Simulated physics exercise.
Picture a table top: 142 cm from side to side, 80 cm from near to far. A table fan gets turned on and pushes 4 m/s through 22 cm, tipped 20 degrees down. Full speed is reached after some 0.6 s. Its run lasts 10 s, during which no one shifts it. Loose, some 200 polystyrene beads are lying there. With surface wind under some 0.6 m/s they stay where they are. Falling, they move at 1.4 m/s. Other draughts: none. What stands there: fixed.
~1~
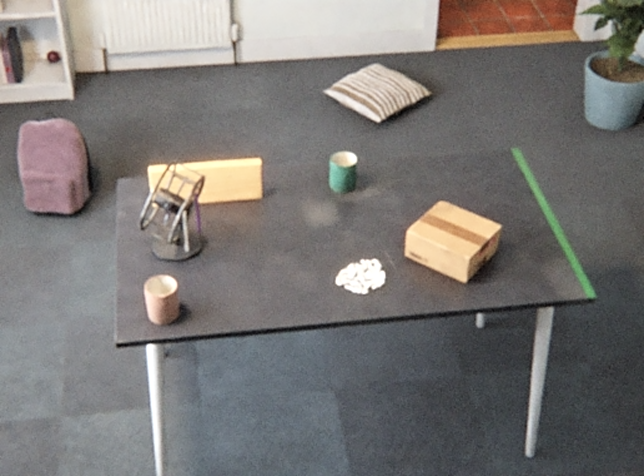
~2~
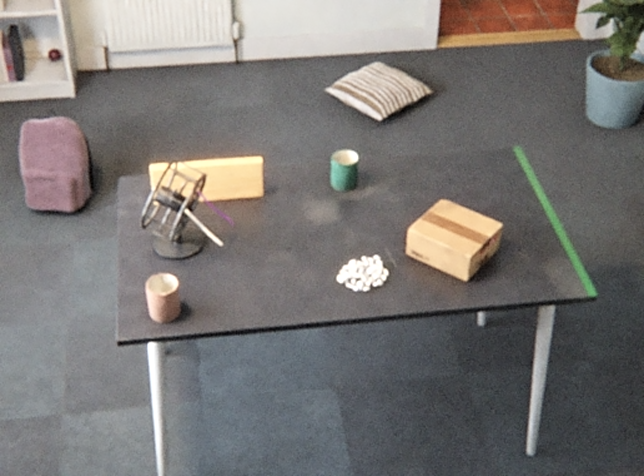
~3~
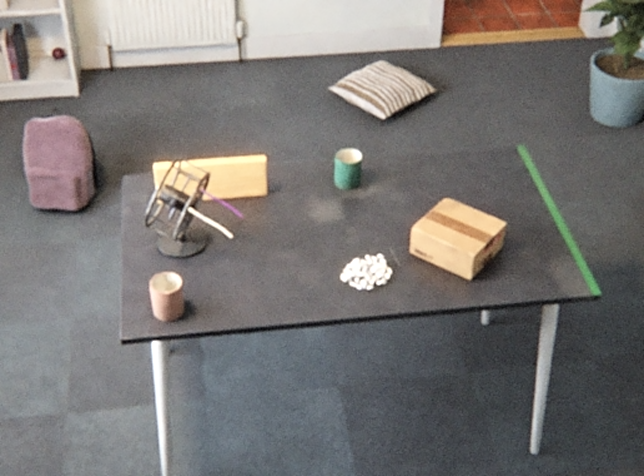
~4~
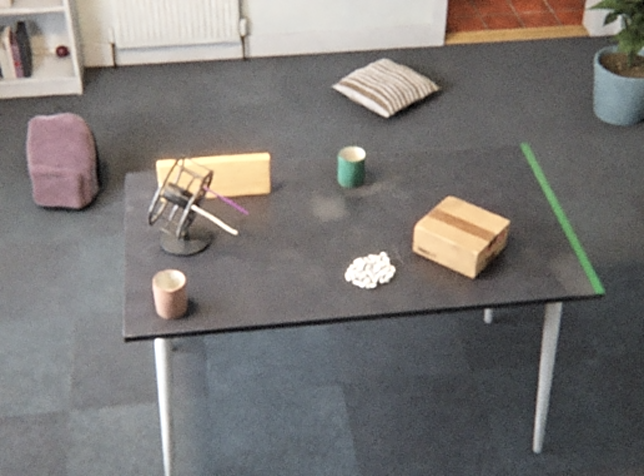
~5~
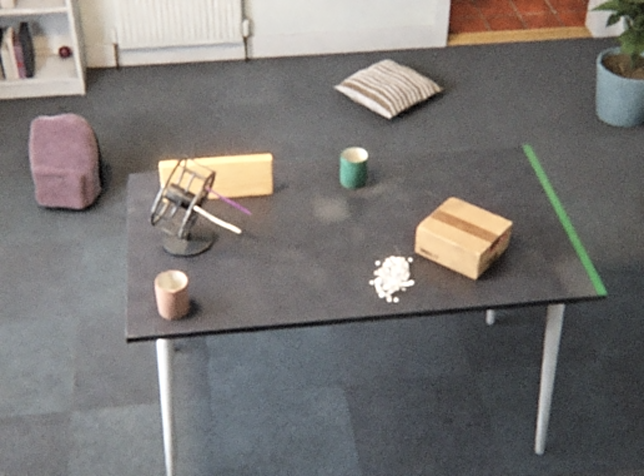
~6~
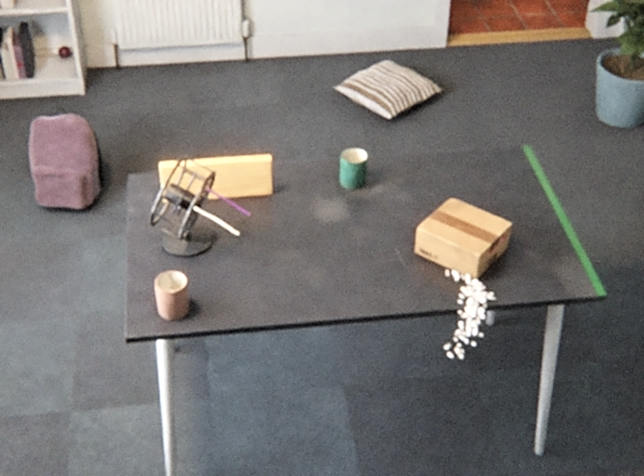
We see a dark table holding a small black fan, two mugs, a cardboard box and a pile of white beads; the beads lie still at first, then shift right and stream past the box over the table's front edge.
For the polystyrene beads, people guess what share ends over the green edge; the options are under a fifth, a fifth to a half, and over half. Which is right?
Under a fifth.
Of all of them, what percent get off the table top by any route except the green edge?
My best guess is roughly 100 %.
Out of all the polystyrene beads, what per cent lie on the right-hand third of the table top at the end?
About 0 percent.
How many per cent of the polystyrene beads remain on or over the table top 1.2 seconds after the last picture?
Roughly 0 %.
Then, 1.2 s after the last picture the count stands so, 0 % are over the green edge.
Then, 2.4 s after the last picture the count stands so, 0 % are over the green edge.
Then, 4.7 s after the last picture the count stands so, 0 % are over the green edge.
Then, 9.2 s after the last picture, at the end, 0 % are over the green edge.
